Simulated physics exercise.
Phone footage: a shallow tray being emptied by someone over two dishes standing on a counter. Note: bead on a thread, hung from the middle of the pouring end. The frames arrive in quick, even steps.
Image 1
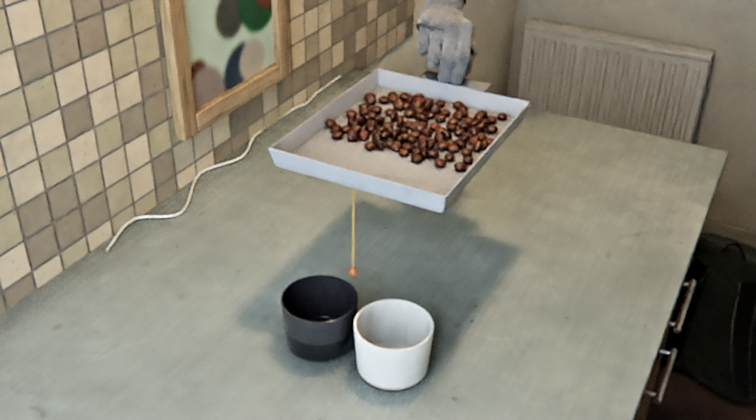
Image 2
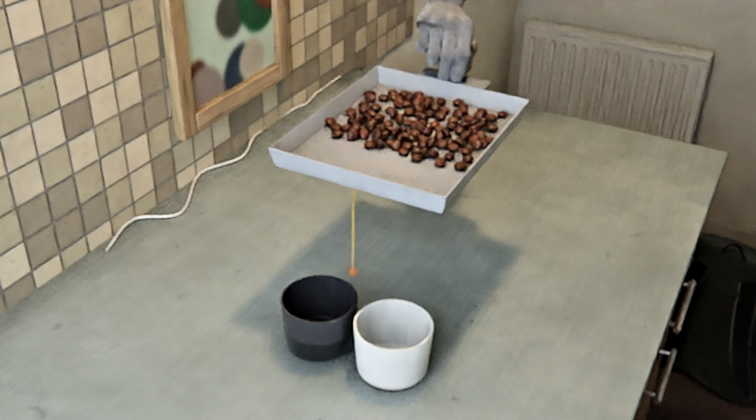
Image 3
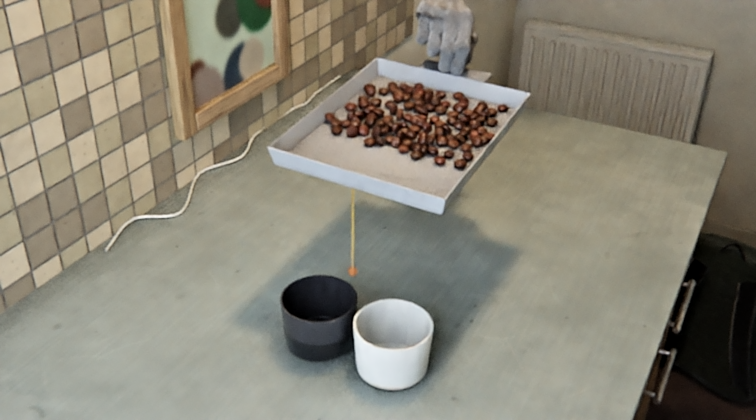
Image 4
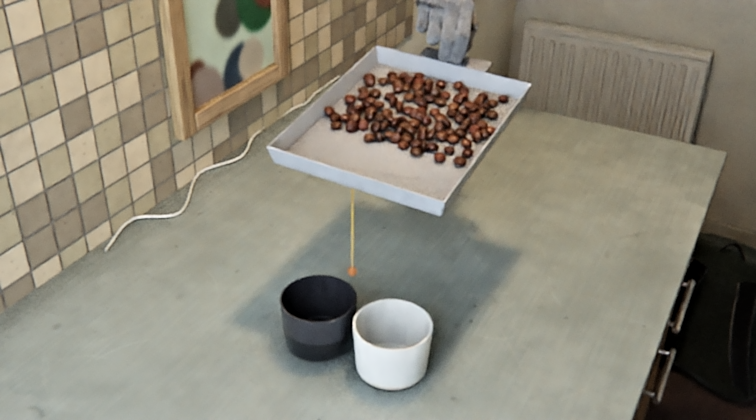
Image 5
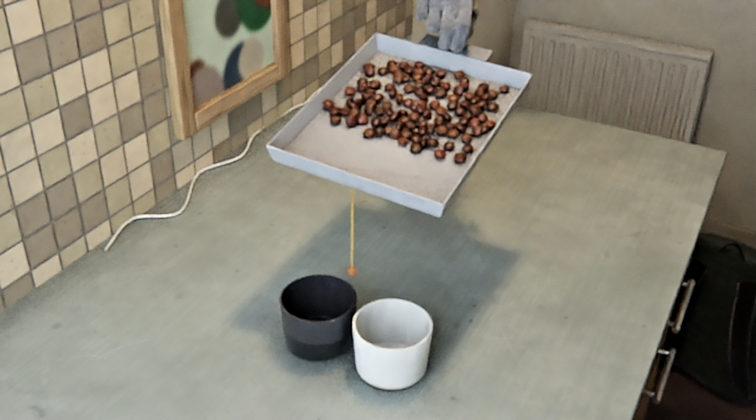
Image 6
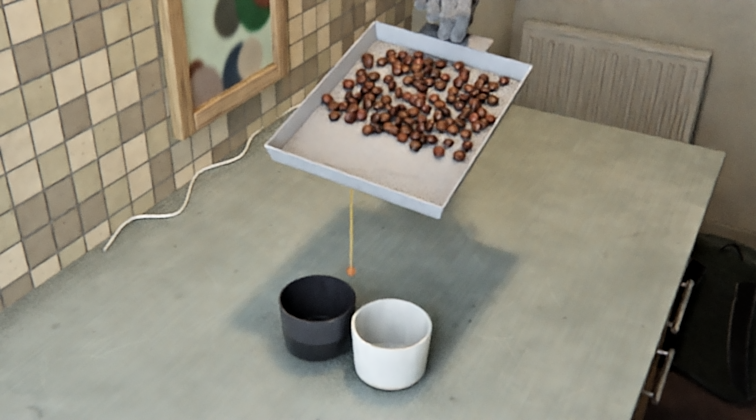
On a counter, a gloved hand gradually tilts a tray of brown pieces above two cups.
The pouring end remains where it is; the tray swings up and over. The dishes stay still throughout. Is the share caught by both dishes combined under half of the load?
No, it is above half.
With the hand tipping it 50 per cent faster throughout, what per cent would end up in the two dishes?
Roughly 70 %.
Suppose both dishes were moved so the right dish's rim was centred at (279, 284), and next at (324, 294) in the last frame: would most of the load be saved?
At the first place less than half, at the second not half.
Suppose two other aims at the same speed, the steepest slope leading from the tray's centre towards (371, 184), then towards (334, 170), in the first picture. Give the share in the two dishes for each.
First case about 70 percent; second case about 30 percent.
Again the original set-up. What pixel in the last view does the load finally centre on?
Resting centre, last picture - approx. (391, 361).
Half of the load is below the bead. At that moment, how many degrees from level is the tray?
It is at around 105 degrees by then.
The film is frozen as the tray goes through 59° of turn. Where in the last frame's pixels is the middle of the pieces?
(400, 176).
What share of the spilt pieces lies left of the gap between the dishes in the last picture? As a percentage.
It comes to about 30 percent.
Just after the last frame, tray tipped steeply; almost all on the tray; just a few in the air.
A moment on, tray tipped right over; roughly two thirds on the tray; about a tenth in the right dish; just a few in the left dish; about a tenth outside both; about a tenth in the air.
Further on, tray tipped past a quarter turn; roughly two thirds in the right dish; about a tenth in the left dish; roughly a quarter outside both.
When it is over, tray tipped past a quarter turn; roughly two thirds in the right dish; about a tenth in the left dish; roughly a quarter outside both.
